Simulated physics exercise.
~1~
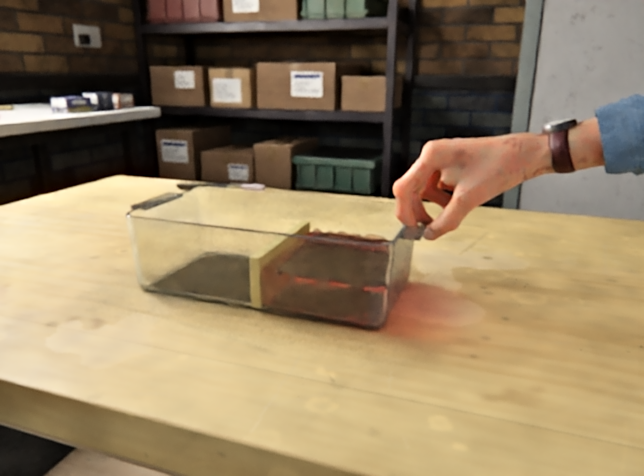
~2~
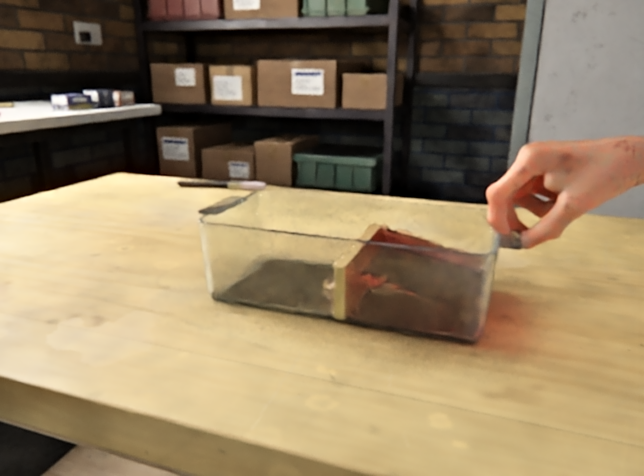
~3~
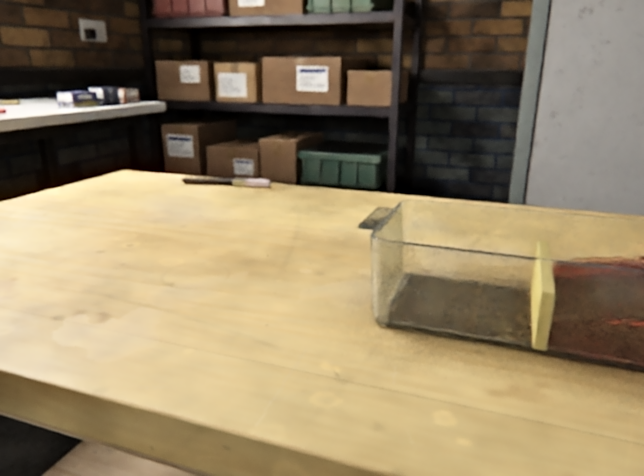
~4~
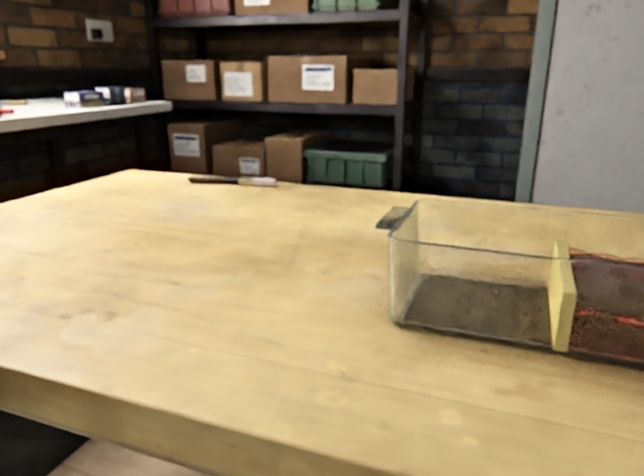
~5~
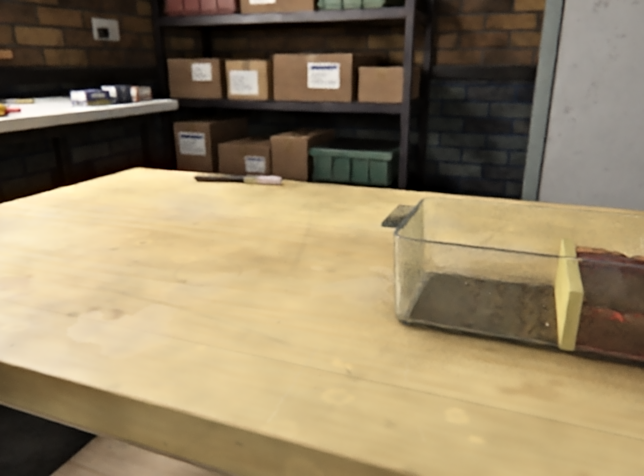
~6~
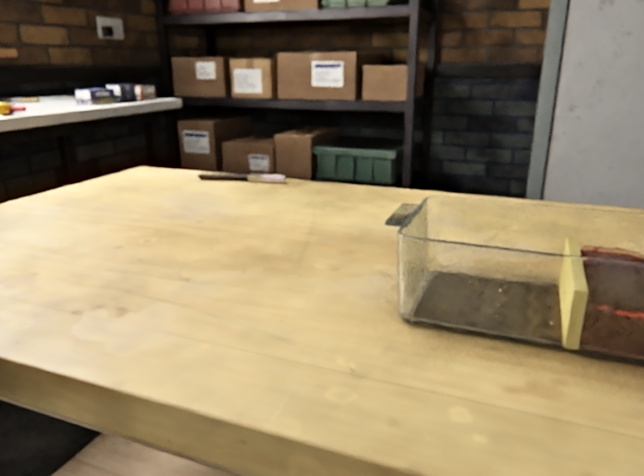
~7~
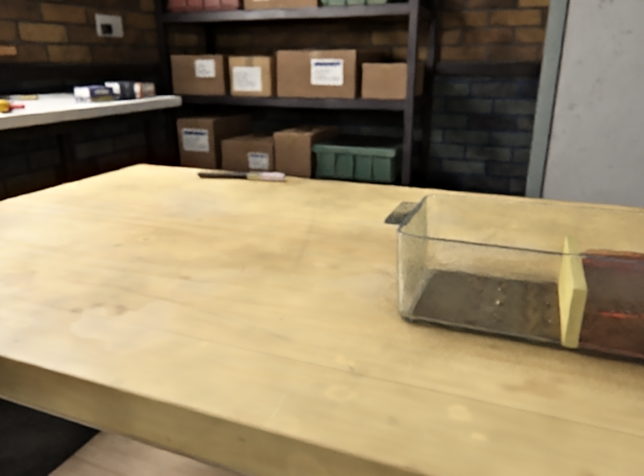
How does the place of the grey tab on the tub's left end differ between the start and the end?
At the start the grey tab was on the left side of the view, and by the end it had moved to the right of the middle.
